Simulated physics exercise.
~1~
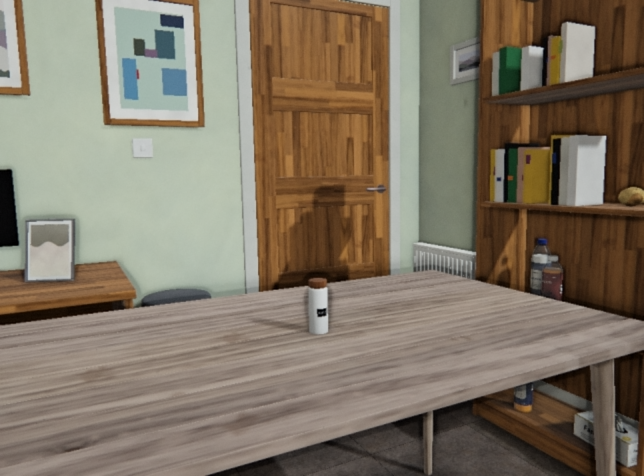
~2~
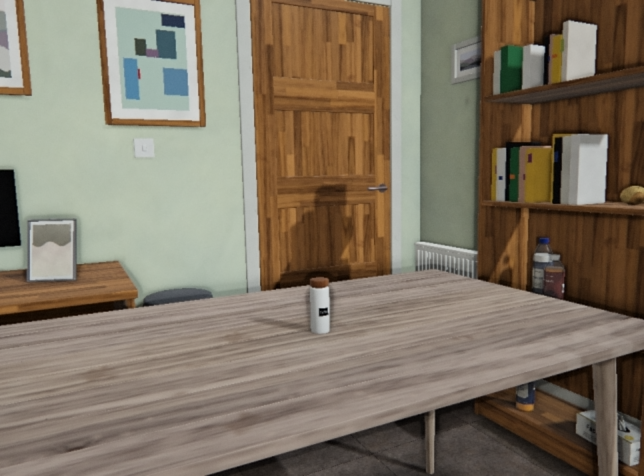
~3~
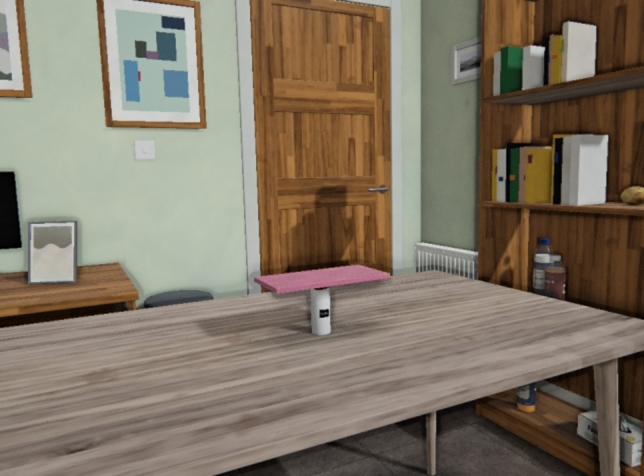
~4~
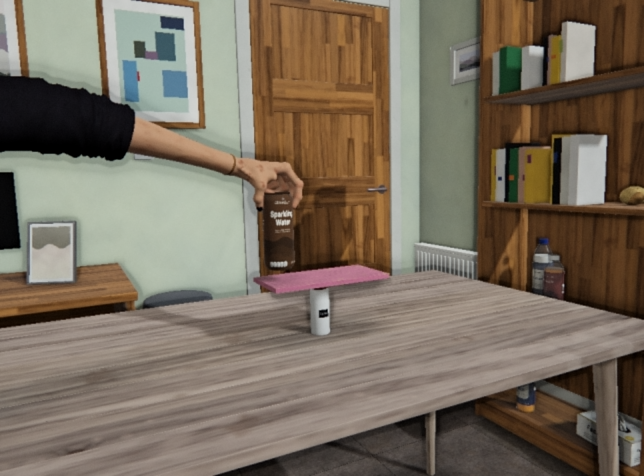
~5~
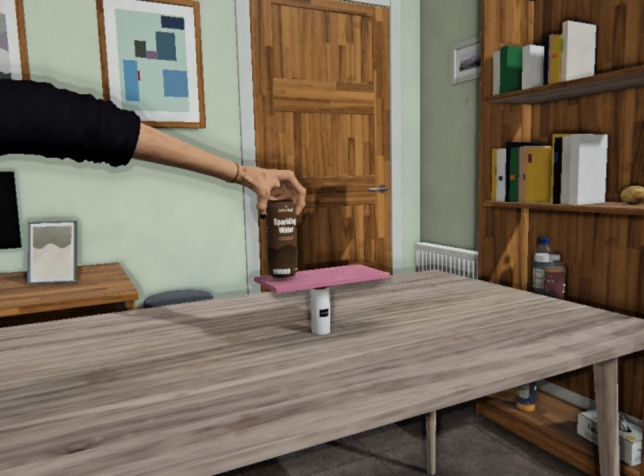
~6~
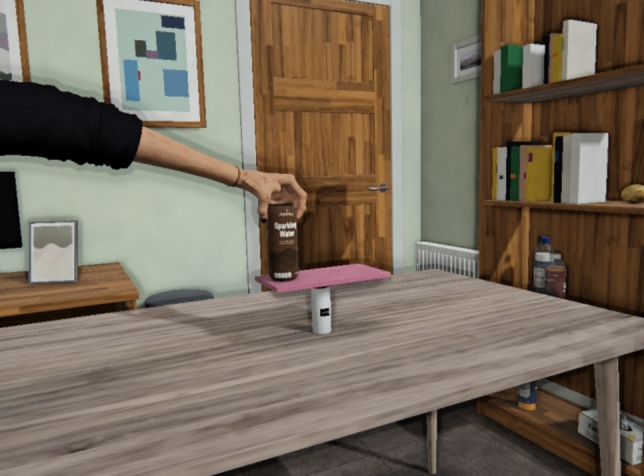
A hand lowering a brown can onto the left side of a pink board resting on a small white bottle on a table.
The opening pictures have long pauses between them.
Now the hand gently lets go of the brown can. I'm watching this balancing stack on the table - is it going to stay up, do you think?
Watch - it doesn't survive it, sadly.
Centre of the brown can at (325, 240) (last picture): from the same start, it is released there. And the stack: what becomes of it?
Result: The stack stays stable.
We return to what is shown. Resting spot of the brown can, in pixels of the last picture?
At about (228, 334).
Then, 0.40 s after the last picture, brown can now fallen; pink board tipped 44° from how it was.
Then, 0.50 s after the last picture, pink board tipped 63° from how it was.
Then, 0.80 s after the last picture, pink board now fallen; white shaker on its side.
Then, 0.90 s after the last picture, white shaker now fallen.
By the end, fallen, pink board, white shaker and brown can. Seen from the same camera at the end, brown can near (228, 334). The stack gives way.
